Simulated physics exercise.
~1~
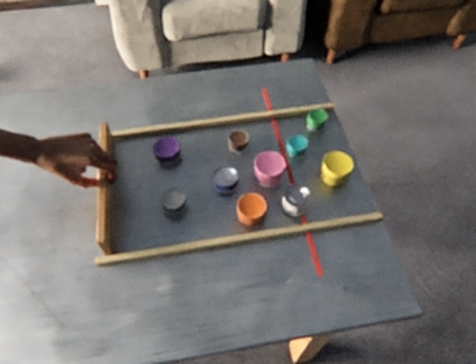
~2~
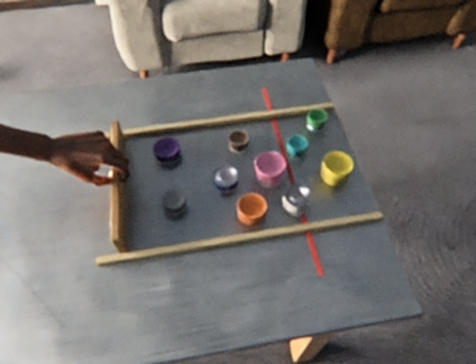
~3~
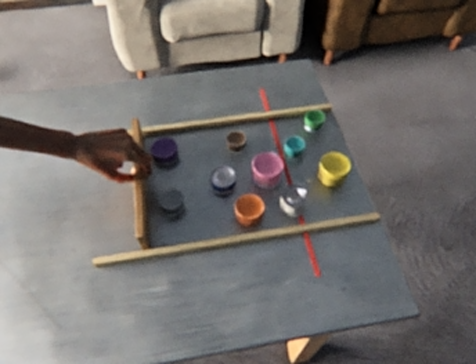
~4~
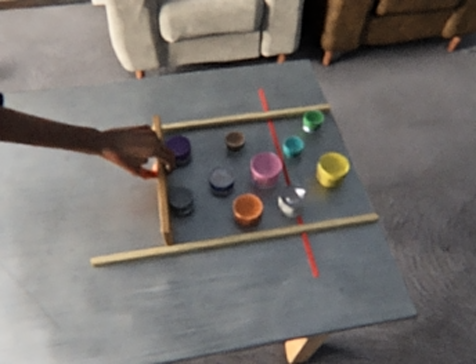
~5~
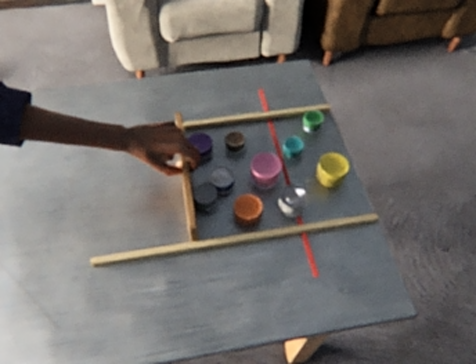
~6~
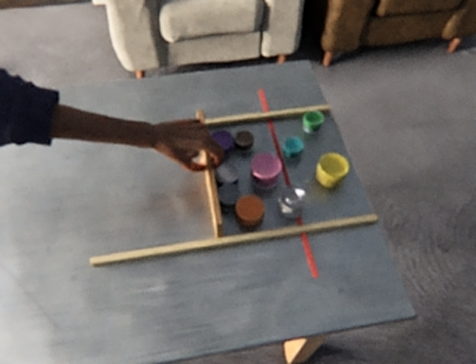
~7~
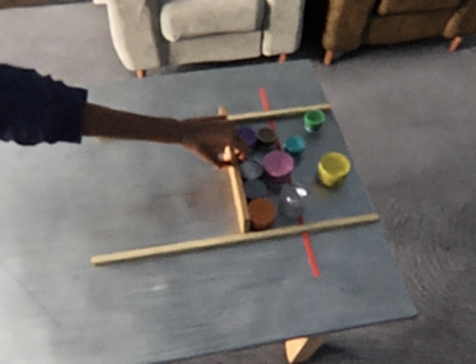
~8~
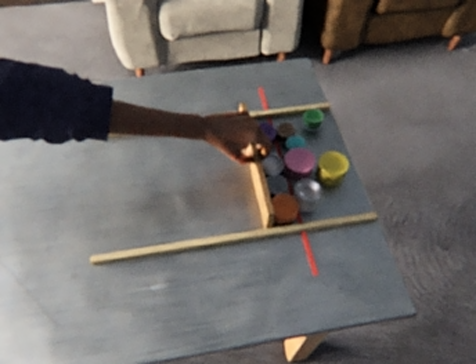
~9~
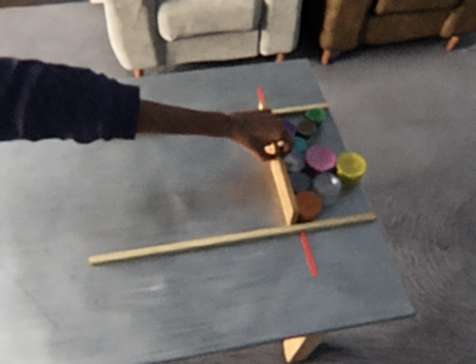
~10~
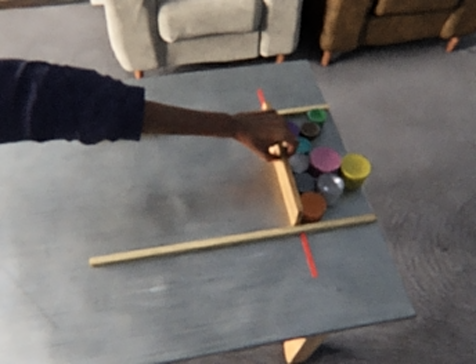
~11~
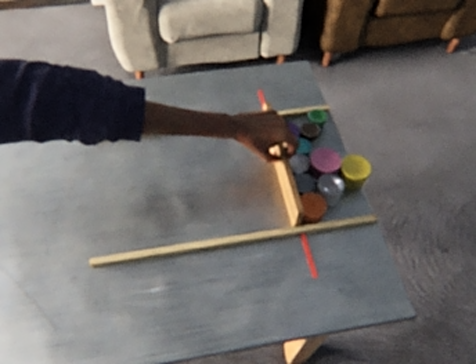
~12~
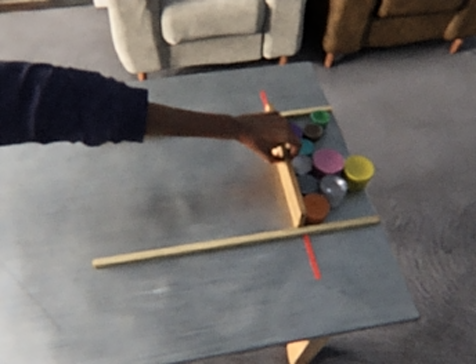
Hand sliding an upright wooden board rightward between two rails, bunching colourful tins together before stopping at red tape, all still on the table.
